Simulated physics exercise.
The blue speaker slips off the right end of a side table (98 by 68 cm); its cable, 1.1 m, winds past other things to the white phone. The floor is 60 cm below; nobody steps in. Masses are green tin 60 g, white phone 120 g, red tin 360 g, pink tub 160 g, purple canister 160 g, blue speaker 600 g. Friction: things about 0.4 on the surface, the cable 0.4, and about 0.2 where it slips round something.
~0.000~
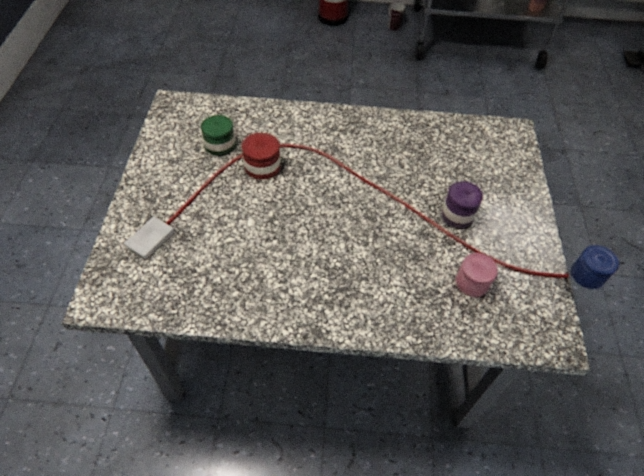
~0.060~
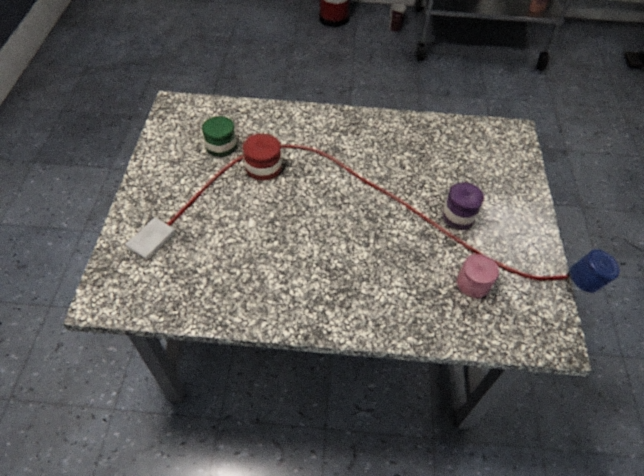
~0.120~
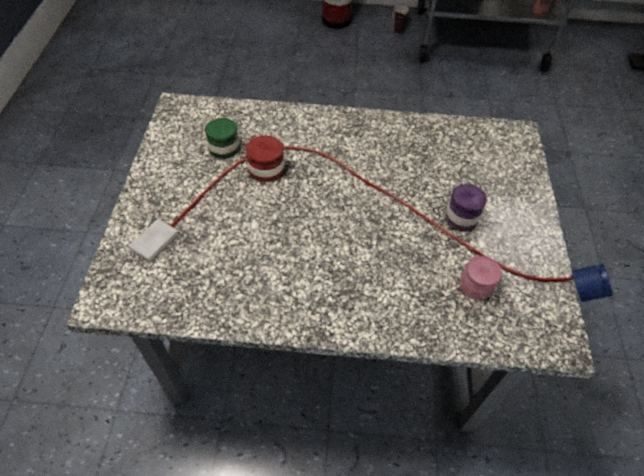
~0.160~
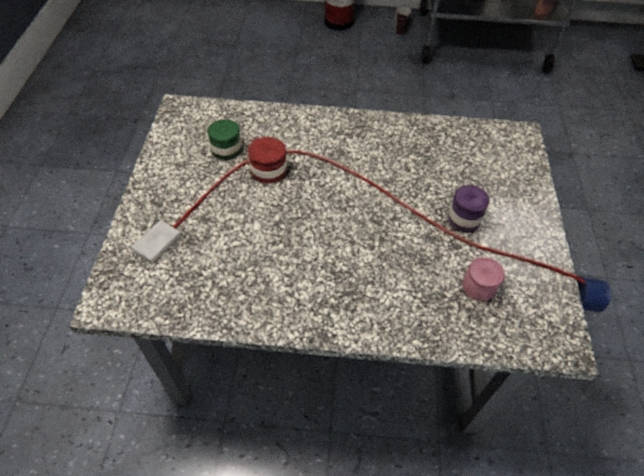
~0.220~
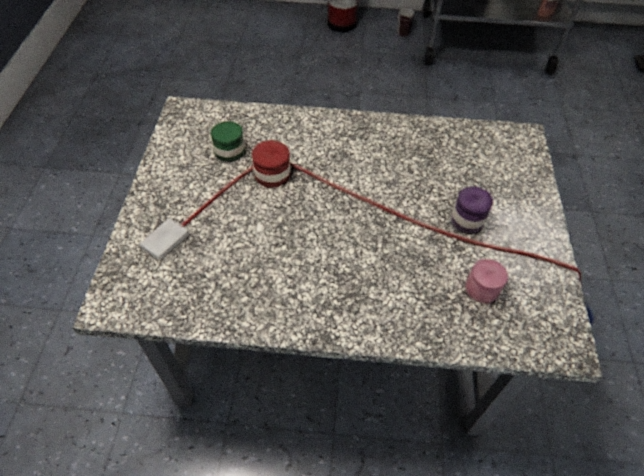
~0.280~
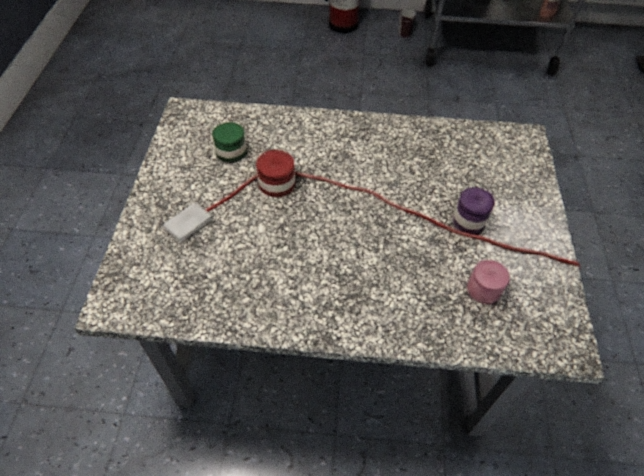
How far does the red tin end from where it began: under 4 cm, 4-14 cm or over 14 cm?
Result: Red tin slides into the middle band.
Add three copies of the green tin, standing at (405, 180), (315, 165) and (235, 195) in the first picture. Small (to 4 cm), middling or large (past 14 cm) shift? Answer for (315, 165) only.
There: Large.
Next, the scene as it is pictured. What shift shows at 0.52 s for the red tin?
About: Red tin 10 cm.
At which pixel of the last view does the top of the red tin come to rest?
At about (291, 184).
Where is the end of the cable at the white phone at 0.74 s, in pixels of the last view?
Near (477, 168).
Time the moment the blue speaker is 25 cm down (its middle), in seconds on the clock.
That is: 0.32 s.
After 0.5 s, the cable's tail end at (328, 180); red tin 11 cm off its start, white phone 40 cm off its start, blue speaker over the edge.
After 0.7 s, the cable's tail end at (477, 168); red tin 11 cm off its start, white phone 76 cm off its start, blue speaker over the edge.
After 1.0 s, the cable's tail end at (520, 163); red tin 11 cm off its start at (291, 184), white phone 89 cm off its start at (539, 156), blue speaker over the edge.
After 1.2 s, the cable's tail end at (521, 163); red tin 11 cm off its start, white phone 89 cm off its start, blue speaker over the edge.
After 2.4 s, the cable's tail end at (521, 163); red tin 11 cm off its start at (291, 184), white phone 89 cm off its start at (540, 157), blue speaker over the edge, purple canister 2 cm off its start at (486, 196).
